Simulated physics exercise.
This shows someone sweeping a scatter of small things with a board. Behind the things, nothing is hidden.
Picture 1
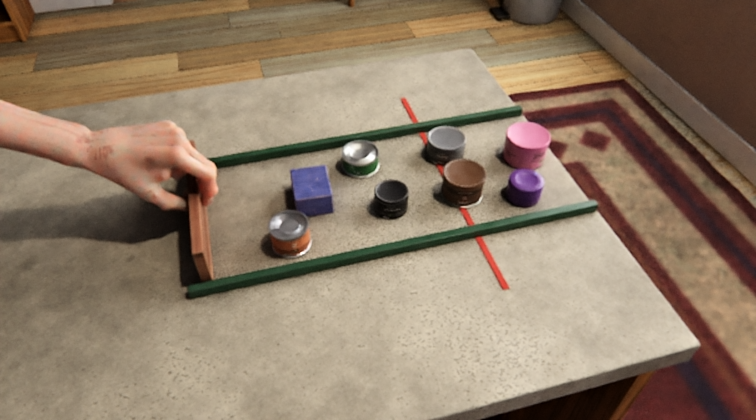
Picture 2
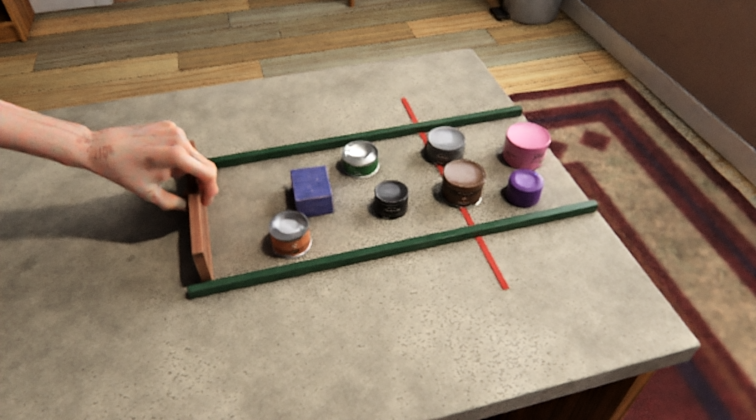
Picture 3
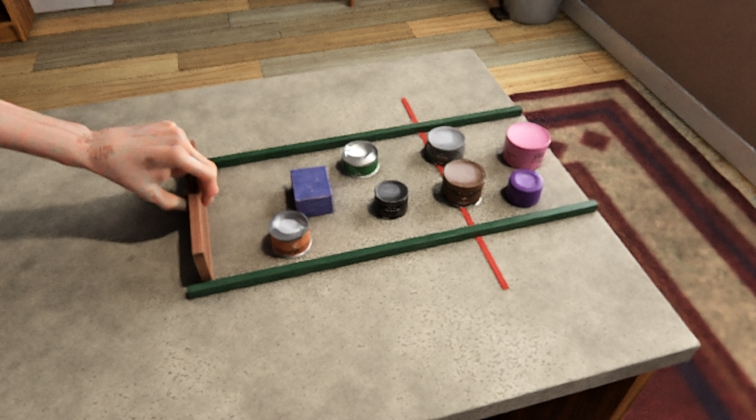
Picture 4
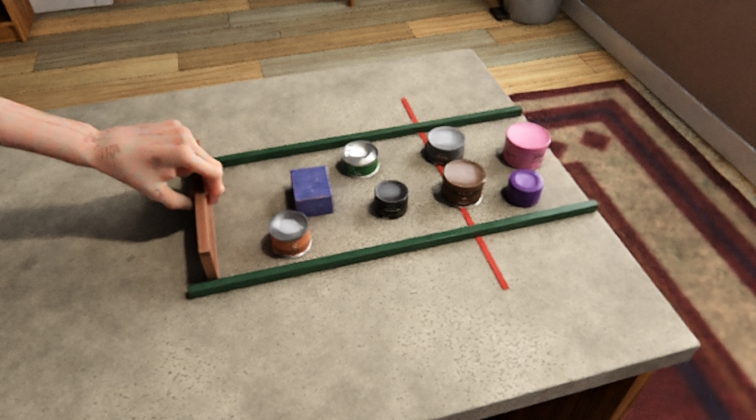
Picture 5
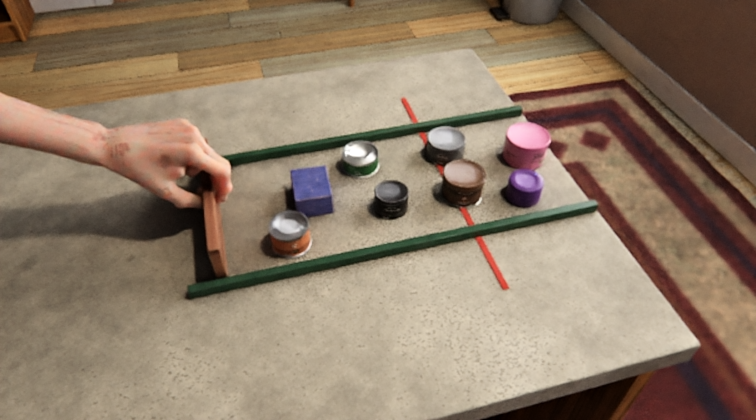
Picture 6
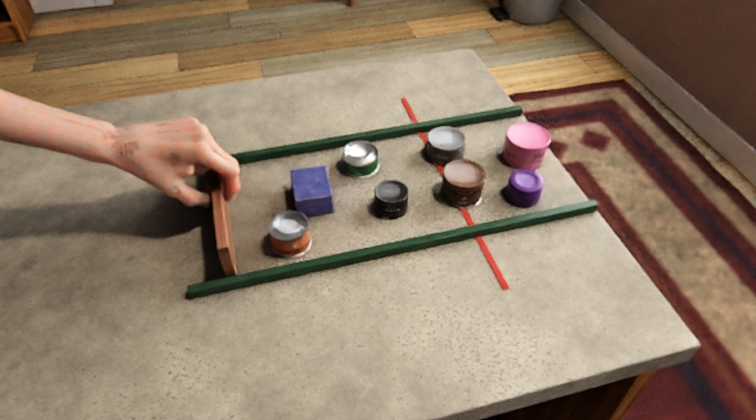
On a grey stone tabletop, a hand held a reddish-brown board upright between two green strips, then slid it slightly right toward a purple block and several small round pots, which stayed still.
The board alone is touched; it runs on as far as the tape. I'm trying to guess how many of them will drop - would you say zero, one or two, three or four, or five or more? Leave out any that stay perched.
Those that leave the table: Not one.
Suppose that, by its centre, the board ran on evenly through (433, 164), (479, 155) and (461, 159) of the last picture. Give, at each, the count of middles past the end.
Going through the three positions, you'd get 0, 1 and 0.
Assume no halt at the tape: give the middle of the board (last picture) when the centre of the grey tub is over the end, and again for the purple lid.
Near (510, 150), then near (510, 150).
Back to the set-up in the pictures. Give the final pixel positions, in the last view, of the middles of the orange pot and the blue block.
The one named first is at (486, 205), the next at (461, 163).
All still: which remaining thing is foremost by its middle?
The pink tub finishes closest.
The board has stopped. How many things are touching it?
3 touch it.
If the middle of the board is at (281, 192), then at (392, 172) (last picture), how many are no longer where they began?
1 at one spot and 5 at the other.
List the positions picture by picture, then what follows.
The first picture shows pink tub (526, 146); purple lid (525, 188); grey tub (446, 146); board (198, 208); tape (446, 177).
The second picture shows purple lid (525, 188); orange pot (290, 235).
The third picture shows grey tub (446, 147); black tub (391, 200).
The fourth picture shows pink tub (526, 147); brown pot (463, 184).
The fifth picture shows purple lid (525, 188); green tin (360, 159).
The sixth picture shows pink tub (526, 147); purple lid (525, 188); grey tub (446, 147); board (220, 204); tape (446, 177).
Soon after, none off yet; pink tub at rest near (526, 147); purple lid at rest near (525, 188); grey tub at rest near (446, 147).
At rest, the number that fall off is zero.
